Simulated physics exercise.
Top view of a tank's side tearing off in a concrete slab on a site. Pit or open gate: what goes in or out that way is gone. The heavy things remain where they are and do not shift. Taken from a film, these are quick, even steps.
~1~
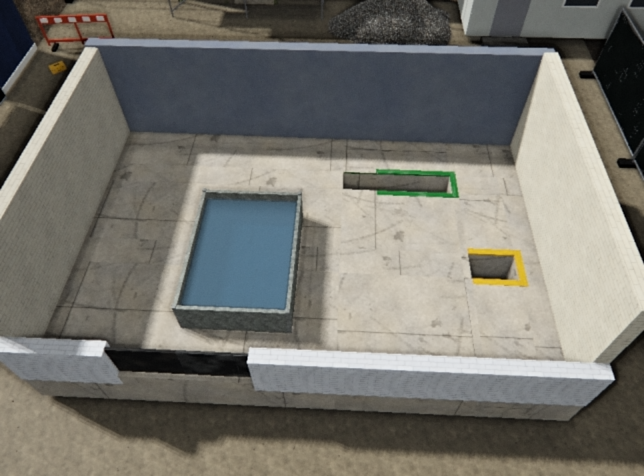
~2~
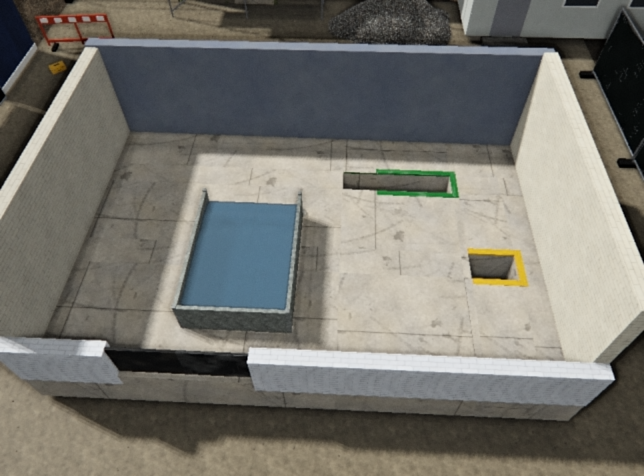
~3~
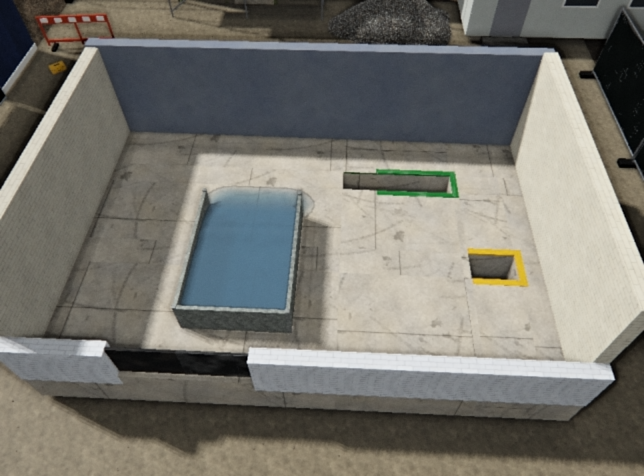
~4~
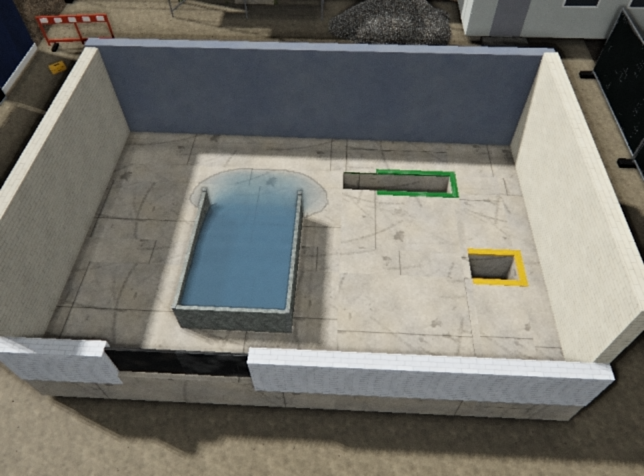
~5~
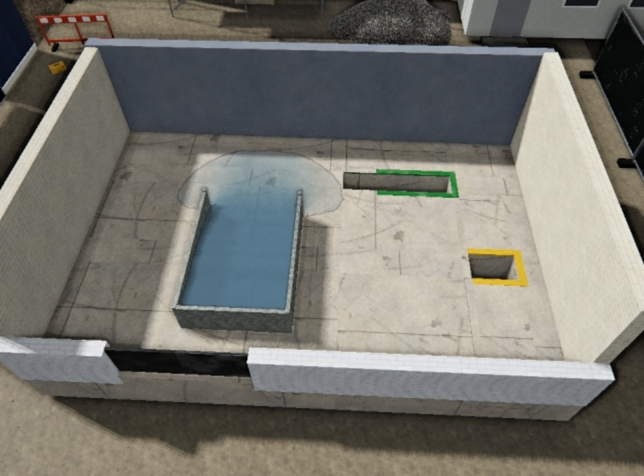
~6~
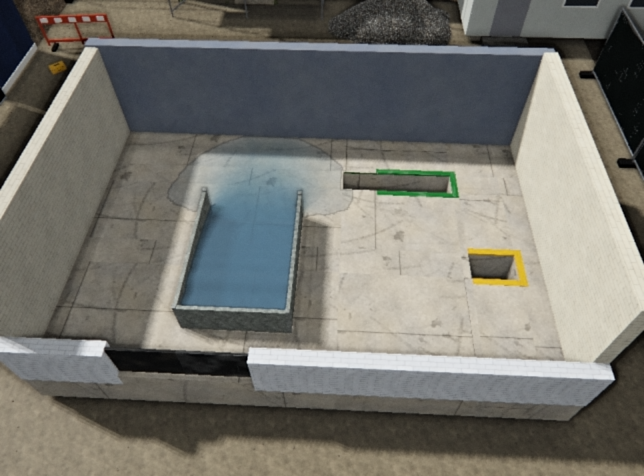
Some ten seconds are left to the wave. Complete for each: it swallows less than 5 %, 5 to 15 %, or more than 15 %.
Completed: The gate swallows less than 5 %; the yellow pit swallows 5 to 15 %; the green pit swallows more than 15 %.
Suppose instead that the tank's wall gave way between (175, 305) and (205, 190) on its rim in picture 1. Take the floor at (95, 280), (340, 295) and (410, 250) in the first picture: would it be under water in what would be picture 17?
Soaked, then unsoaked, then unsoaked.
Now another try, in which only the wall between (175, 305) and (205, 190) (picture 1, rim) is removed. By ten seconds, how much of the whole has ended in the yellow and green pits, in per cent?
Lab note - share by pit: Yellow 6 %, green 12 %.
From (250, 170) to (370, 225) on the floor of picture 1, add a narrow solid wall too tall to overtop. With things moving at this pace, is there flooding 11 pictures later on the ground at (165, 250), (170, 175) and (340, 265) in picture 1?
Result, listed order: Spot 1 kept clear of the flood, spot 2 reached by the flood, spot 3 reached by the flood.
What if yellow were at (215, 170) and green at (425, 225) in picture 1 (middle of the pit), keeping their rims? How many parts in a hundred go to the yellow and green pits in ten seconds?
The yellow pit ends up with 25 per cent, the green pit with 12 per cent.
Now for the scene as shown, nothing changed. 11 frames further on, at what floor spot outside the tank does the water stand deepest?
I'd point to about (266, 147).
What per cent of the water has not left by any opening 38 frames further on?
Roughly 80 %.
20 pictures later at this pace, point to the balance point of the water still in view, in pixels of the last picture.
I reckon somewhere around (263, 188).
A moment on, water covers 20 % of the floor; the gate 0 %, the yellow pit 0 %, the green pit 1 %.
Next, water covers 25 % of the floor; the gate 0 %, the yellow pit 0 %, the green pit 1 %.
Then, water covers 35 % of the floor; the gate 0 %, the yellow pit 0 %, the green pit 8 %.
Later, water covers 65 % of the floor; the gate 0 %, the yellow pit 2 %, the green pit 18 %.
In the end, water covers 85 % of the floor; the gate 0 %, the yellow pit 7 %, the green pit 26 %.
